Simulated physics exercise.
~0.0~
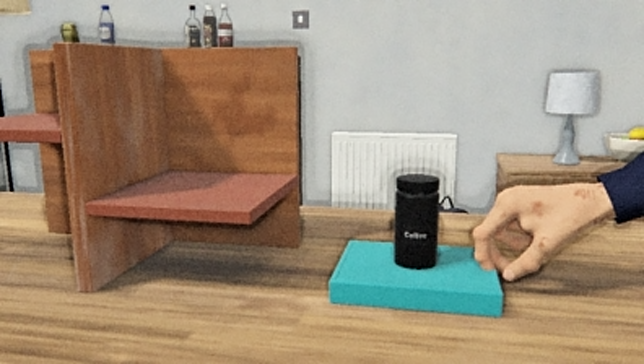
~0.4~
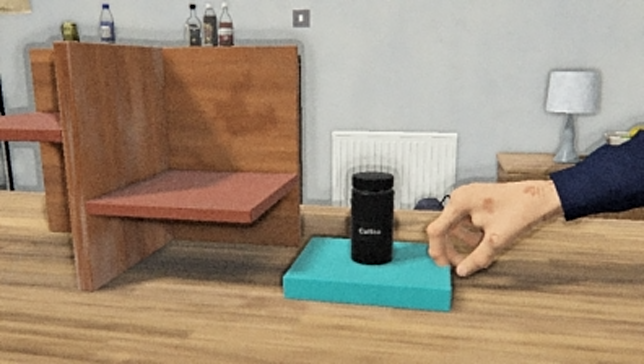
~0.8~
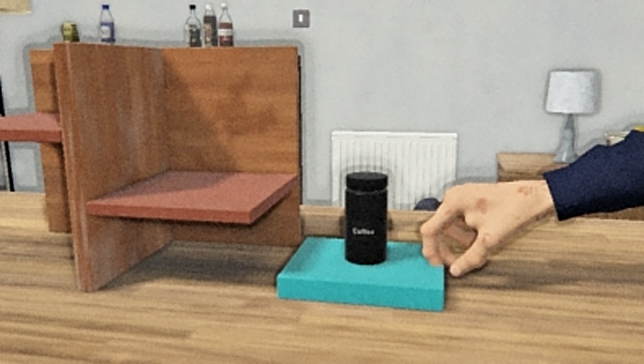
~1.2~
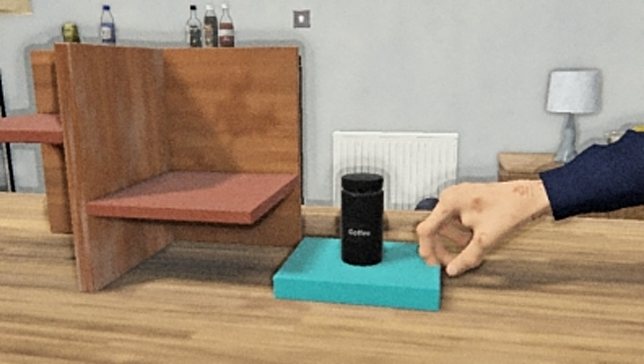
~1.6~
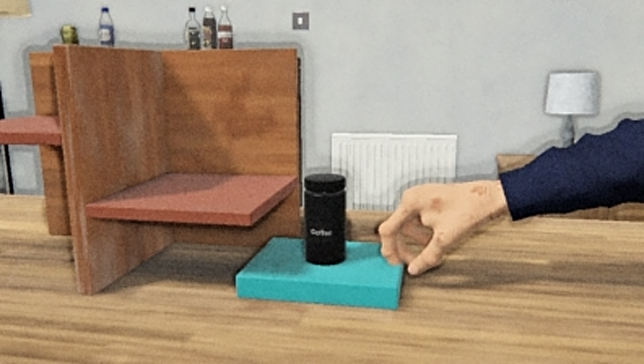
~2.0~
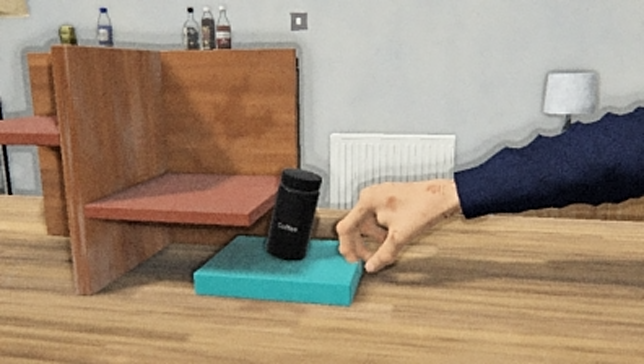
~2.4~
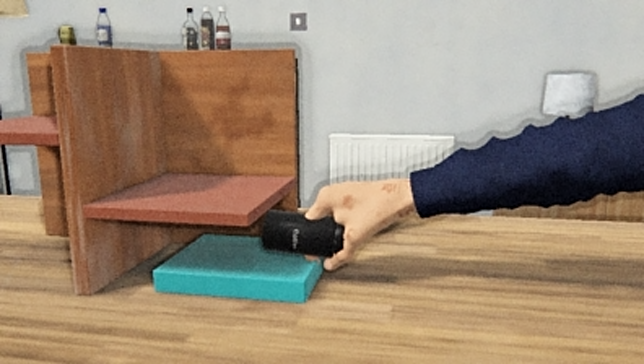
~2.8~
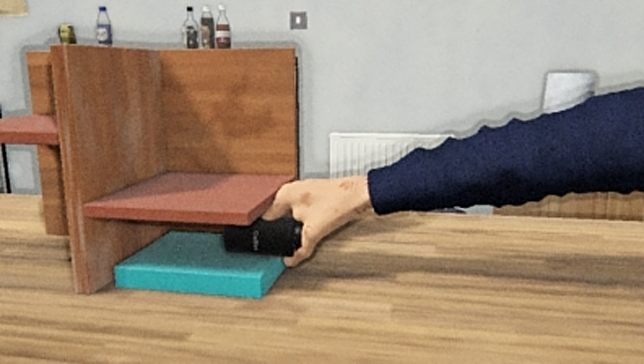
A black shaker rode upright on a turquoise tray as a hand pushed it left toward the low gap under a reddish shelf, but it tilted at the shelf's edge and tipped onto its side against the hand while the tray slid underneath.
